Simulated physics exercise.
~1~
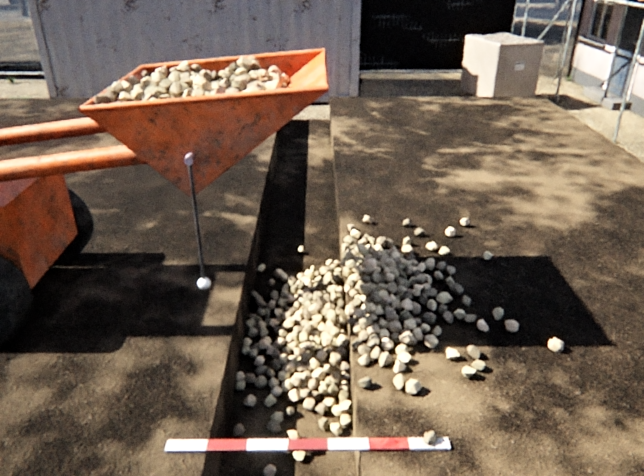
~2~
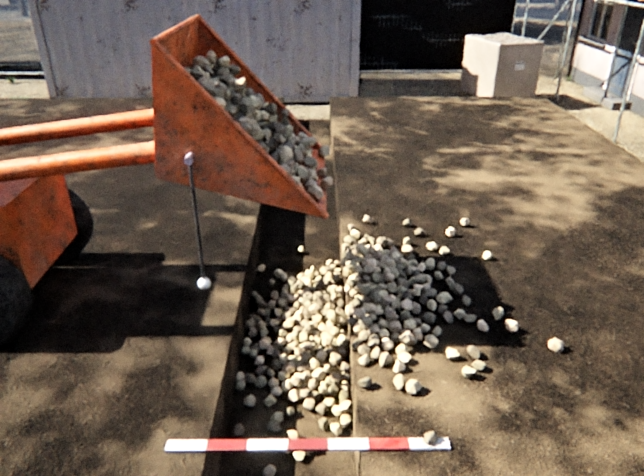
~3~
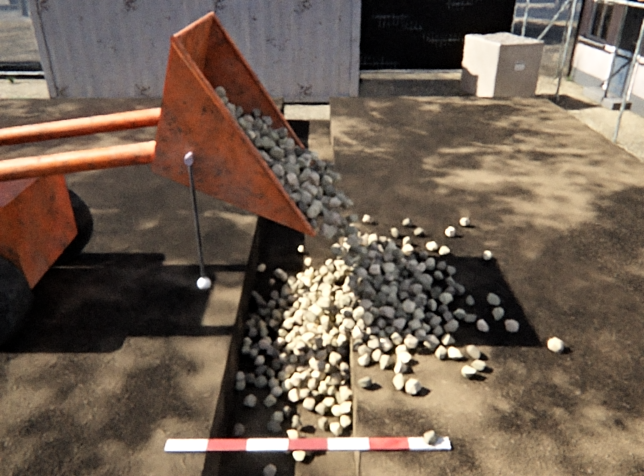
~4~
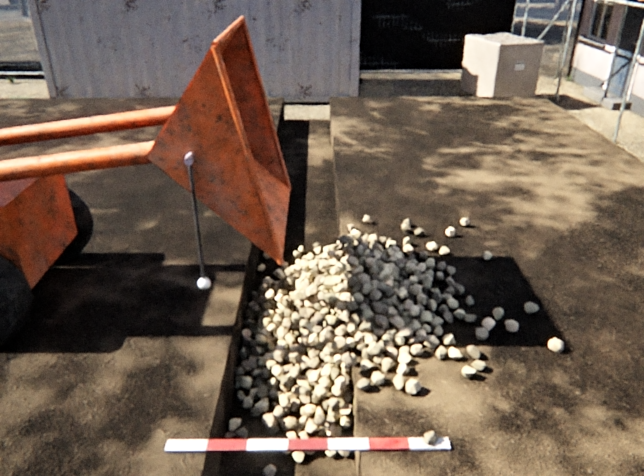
Orange loader bucket tipping forward in stages, pouring pale stones onto an earlier pile that fills and spills beyond a trench.
